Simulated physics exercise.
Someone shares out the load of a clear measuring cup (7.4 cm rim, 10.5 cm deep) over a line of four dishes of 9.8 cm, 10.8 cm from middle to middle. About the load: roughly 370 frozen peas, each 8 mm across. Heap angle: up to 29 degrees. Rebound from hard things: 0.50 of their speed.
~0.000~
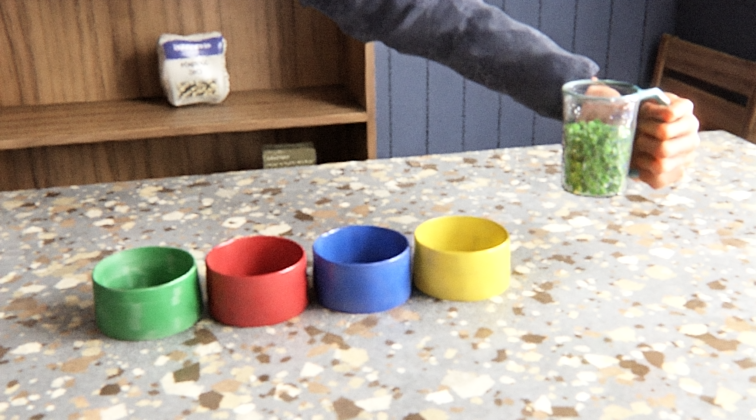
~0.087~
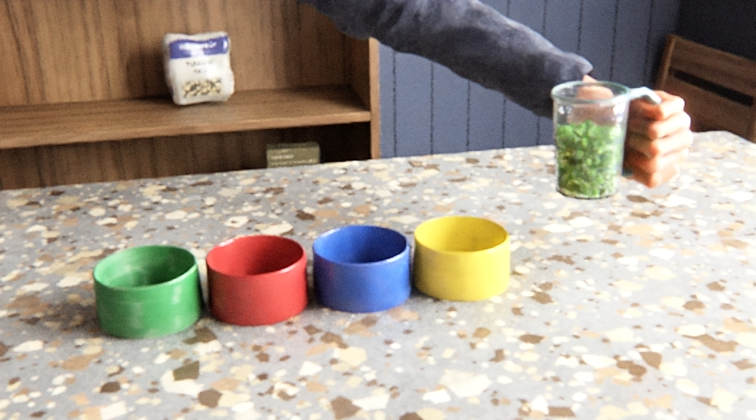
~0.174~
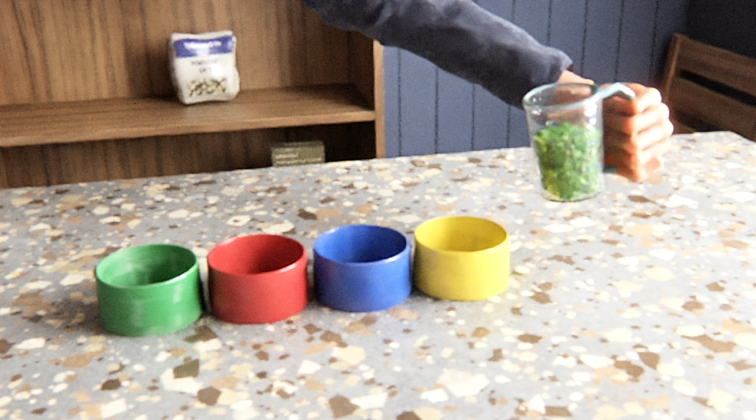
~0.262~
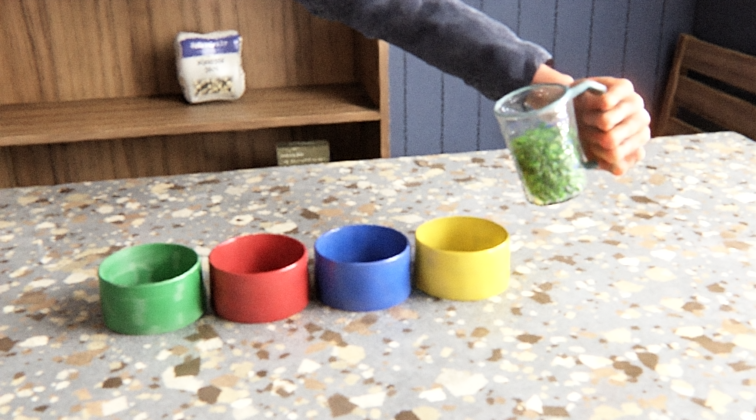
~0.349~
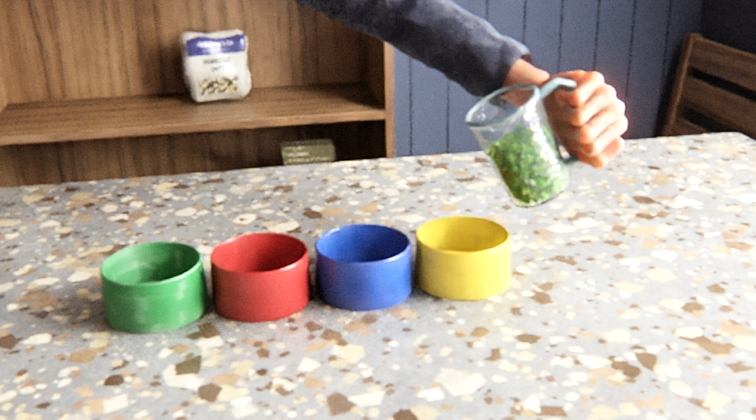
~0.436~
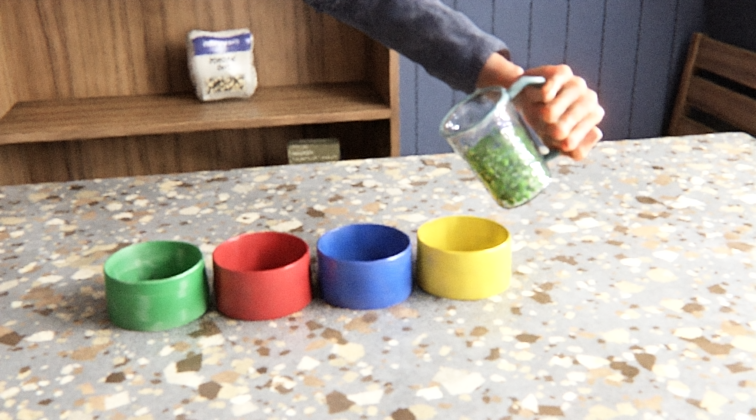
A hand holding a clear measuring cup part-filled with small green peas is at the right above a speckled stone-like table, seen from the front and slightly above. Four round dishes, green, red, blue and yellow from left to right, stand in a row before wooden shelves holding a packet. The hand moves the cup leftward, tilting it steadily toward the left, while the view shifts very slightly.
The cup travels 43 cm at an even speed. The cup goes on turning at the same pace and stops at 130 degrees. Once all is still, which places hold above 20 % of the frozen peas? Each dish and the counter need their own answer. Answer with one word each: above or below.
Red below, blue below, green above, yellow below, counter below.
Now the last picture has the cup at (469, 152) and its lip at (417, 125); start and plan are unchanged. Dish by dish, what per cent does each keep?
Red: 0 / blue: 0 / green: 100 / yellow: 0.
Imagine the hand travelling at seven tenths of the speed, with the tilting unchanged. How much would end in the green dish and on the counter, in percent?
In that case: Green 0, and counter 0.
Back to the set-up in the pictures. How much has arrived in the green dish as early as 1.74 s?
Roughly 95 %.
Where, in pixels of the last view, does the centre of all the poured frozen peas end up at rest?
Estimated resting centre: Around (150, 287).
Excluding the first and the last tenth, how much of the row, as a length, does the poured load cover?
6 cm, roughly.
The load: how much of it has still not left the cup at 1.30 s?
Somewhere near 80 per cent of the load.
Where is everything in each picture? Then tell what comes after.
The first frame shows cup at (597, 139), tilt 0 degrees, lip at (568, 92), moved 0.0 cm; middle of the pieces at (599, 156); yellow dish at (462, 234); blue dish at (361, 245); red dish at (255, 256); green dish at (145, 268).
The second frame shows cup at (589, 141), tilt 3 degrees, lip at (556, 96), moved 0.9 cm; middle of the pieces at (592, 157).
The third frame shows cup at (567, 143), tilt 10 degrees, lip at (527, 104), moved 3.3 cm; middle of the pieces at (572, 159).
The fourth frame shows cup at (544, 146), tilt 18 degrees, lip at (498, 113), moved 5.9 cm; middle of the pieces at (552, 160).
The fifth frame shows cup at (521, 148), tilt 26 degrees, lip at (469, 123), moved 8.5 cm; middle of the pieces at (532, 161).
The sixth frame shows cup at (499, 150), tilt 34 degrees, lip at (442, 133), moved 11.0 cm; middle of the pieces at (511, 161); yellow dish at (464, 234); blue dish at (364, 243); red dish at (261, 252); green dish at (154, 261). Its pace works out near 90 degrees a second; the hand travels 29 cm a second.
After 0.96 s, tilt 82 degrees; cup holds 100 %.
Then, at 1.30 s, tilt 113 degrees; cup holds 80 %, red 5 %, green 10 %.
After 1.74 s, tilt 130 degrees; cup holds 0 %, green 95 %.
In the end, at 2.3 s, red 0 %, blue 0 %, green 95 %, yellow 0 %, counter 5 %.
